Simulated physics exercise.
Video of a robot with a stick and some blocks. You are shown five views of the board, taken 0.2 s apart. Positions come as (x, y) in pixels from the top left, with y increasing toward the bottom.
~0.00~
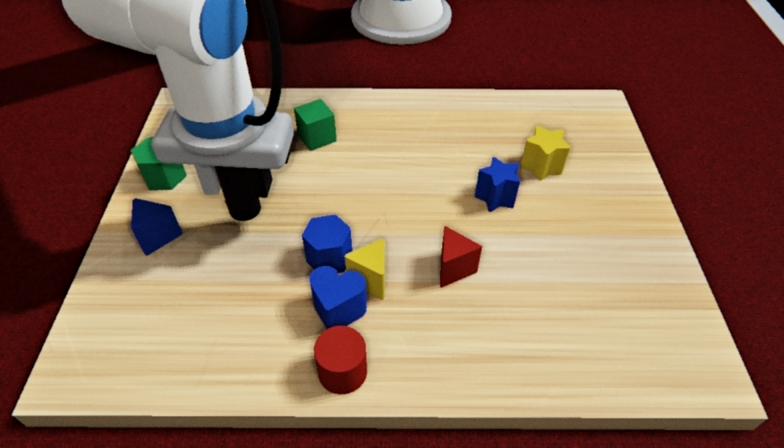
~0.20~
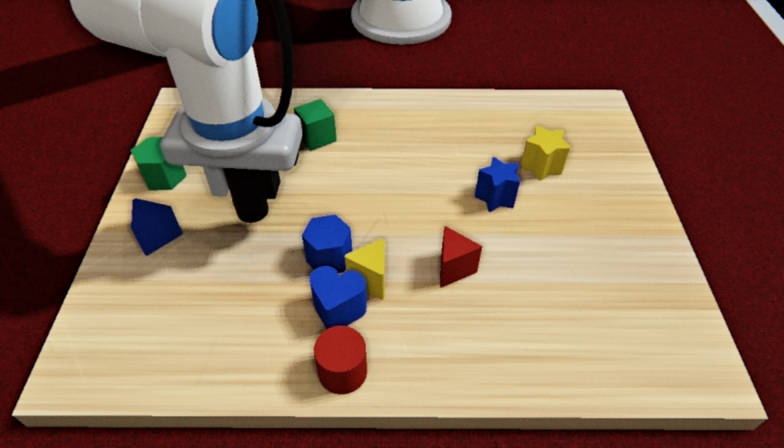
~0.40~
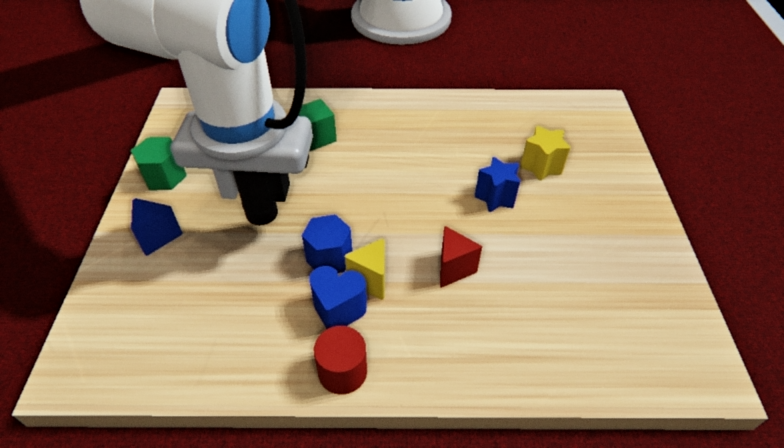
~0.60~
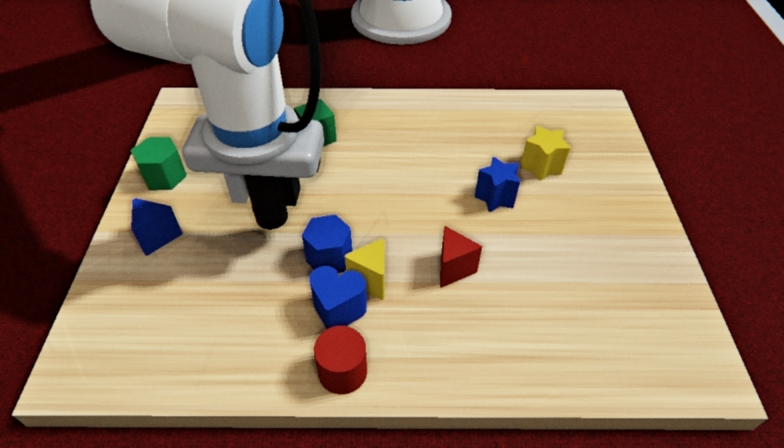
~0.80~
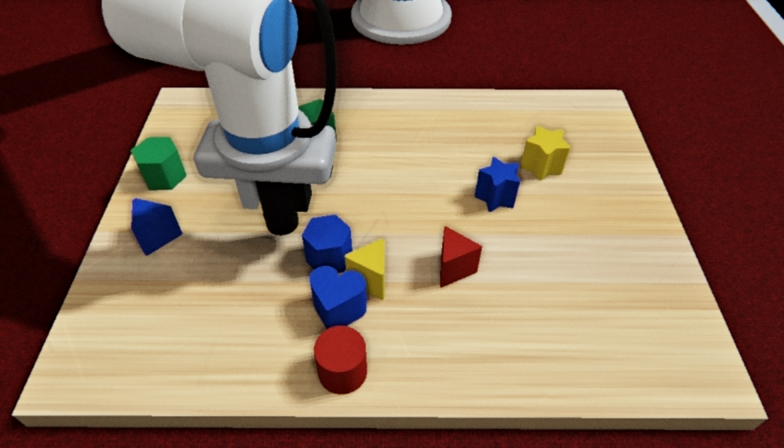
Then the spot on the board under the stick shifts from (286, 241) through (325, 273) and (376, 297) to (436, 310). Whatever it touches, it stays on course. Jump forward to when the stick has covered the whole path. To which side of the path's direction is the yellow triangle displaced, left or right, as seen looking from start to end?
It goes toward the left-hand side.
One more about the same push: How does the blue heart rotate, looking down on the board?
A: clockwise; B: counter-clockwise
A - clockwise.
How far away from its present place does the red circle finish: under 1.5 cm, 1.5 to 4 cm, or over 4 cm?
Covers under 1.5 cm.
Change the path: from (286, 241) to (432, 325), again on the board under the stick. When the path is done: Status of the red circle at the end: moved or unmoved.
Right where it was.
The first path, step by step. One third of the way, stick (323, 257); blue hexagon (362, 245), turned 30° anticlockwise; yellow triangle (389, 264), turned 15° anticlockwise.
Two thirds of the way, stick (376, 281); blue hexagon (408, 252), turned 60° anticlockwise; blue heart (342, 293), turned 20° clockwise; yellow triangle (439, 274), turned 20° anticlockwise.
At the end, stick (438, 295); blue hexagon (424, 249), turned 95° anticlockwise; blue heart (342, 293), turned 20° clockwise; red circle not moved; yellow triangle (471, 278), turned 65° anticlockwise; red triangle (465, 243), turned 35° anticlockwise.
